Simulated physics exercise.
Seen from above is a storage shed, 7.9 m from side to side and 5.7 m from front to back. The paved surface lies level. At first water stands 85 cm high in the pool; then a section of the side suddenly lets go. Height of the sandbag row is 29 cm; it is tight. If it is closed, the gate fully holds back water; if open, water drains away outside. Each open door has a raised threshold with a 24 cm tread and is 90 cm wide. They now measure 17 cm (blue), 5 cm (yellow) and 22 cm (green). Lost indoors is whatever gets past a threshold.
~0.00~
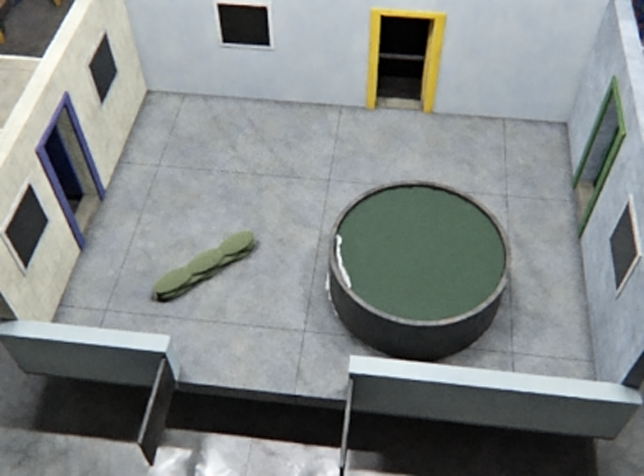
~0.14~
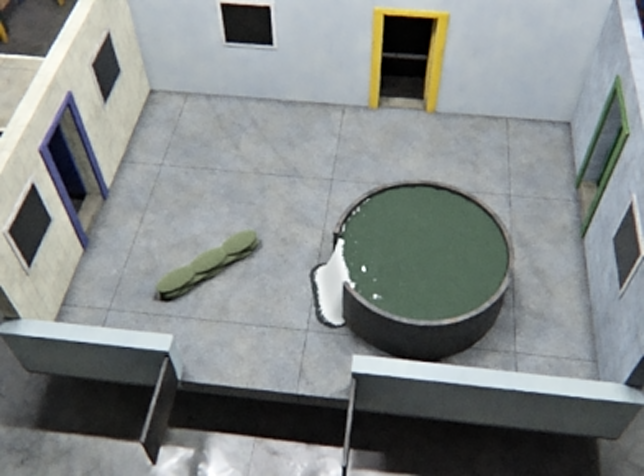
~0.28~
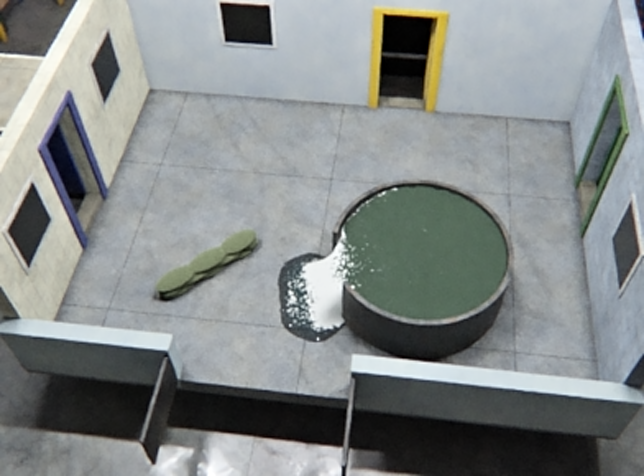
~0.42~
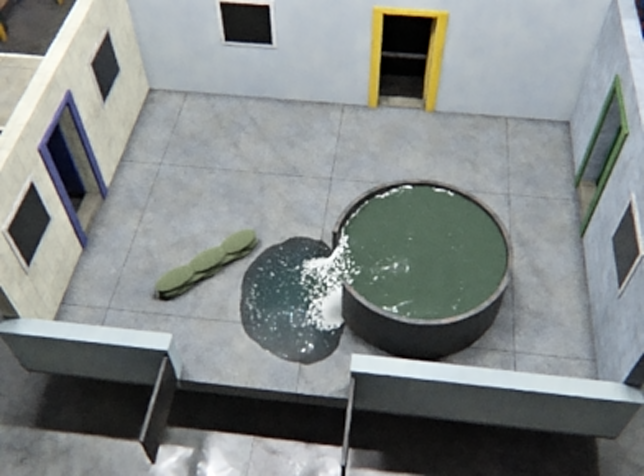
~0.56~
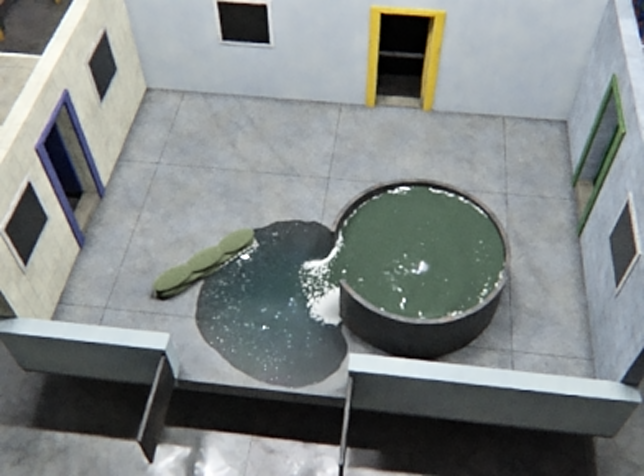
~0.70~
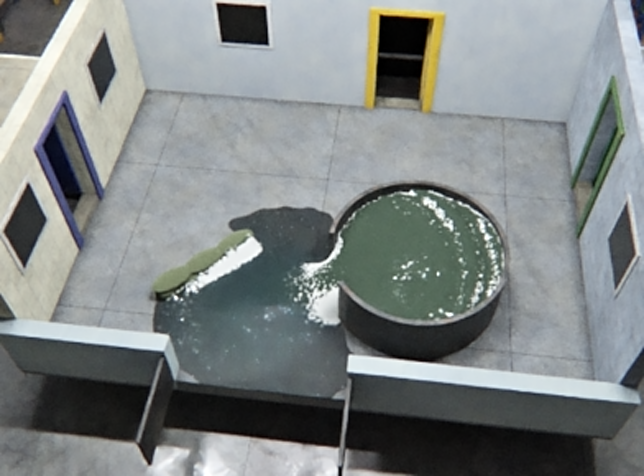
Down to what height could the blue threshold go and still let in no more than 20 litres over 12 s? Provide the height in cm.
I would say down to about 5.5 cm.
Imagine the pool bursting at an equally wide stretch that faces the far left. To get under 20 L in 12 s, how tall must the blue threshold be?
It needs to be about 11.5 cm high.
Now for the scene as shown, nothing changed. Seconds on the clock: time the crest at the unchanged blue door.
Peak: Close to 5.0 s.
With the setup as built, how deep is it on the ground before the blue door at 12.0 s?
About 5.0 centimetres.
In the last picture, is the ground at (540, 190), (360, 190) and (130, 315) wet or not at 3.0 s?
Okay, in order that's stayed dry, stayed dry and finally got wet.
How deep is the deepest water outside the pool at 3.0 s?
Max depth: Near 44 cm.
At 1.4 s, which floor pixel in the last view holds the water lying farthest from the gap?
I'd put the front's tip around (39, 349).
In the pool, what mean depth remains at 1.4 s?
Roughly 62 cm.
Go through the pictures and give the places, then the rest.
In the first picture, the pool at (419, 251) is whole and still, 85 cm deep; the blue door at (75, 180) is dry.
In the second picture, the gap is at (337, 283), the front 0.3 m out at (315, 276); the back of the pool holds 85 cm.
In the third picture, the gap is at (337, 283), the front 0.8 m out at (287, 316); the back of the pool holds 85 cm.
In the fourth picture, the gap is at (336, 283), the front 1.4 m out at (246, 315); the back of the pool holds 85 cm.
In the fifth picture, the gap is at (334, 282), the front 2.0 m out at (202, 317); the back of the pool holds 84 cm.
In the sixth picture, the gap is at (333, 283), the front 2.6 m out at (160, 322); the back of the pool holds 76 cm; 2.2 m in a straight line remain to the blue door at (74, 179).
After 1.4 s water covers 20 % of the floor, deepest (62 cm) near (39, 349); it has not reached the blue door.
After 3.0 s water covers 45 % of the floor, deepest (44 cm) near (39, 349); 8 cm at the blue door, 0 litres in over its 17 cm threshold.
After 12.0 s water covers 90 % of the floor, deepest (11 cm) near (574, 409); 5 cm at the blue door, 0 litres in over its 17 cm threshold.
At the blue door as built, the water arrived by 2.1 s and peaked near 10 cm at 5.0 s.
With a threshold of 5 cm, 26 litres would have come in within the 12 s; with 6 cm, 15 litres. So under 20 litres takes about 5.5 cm.
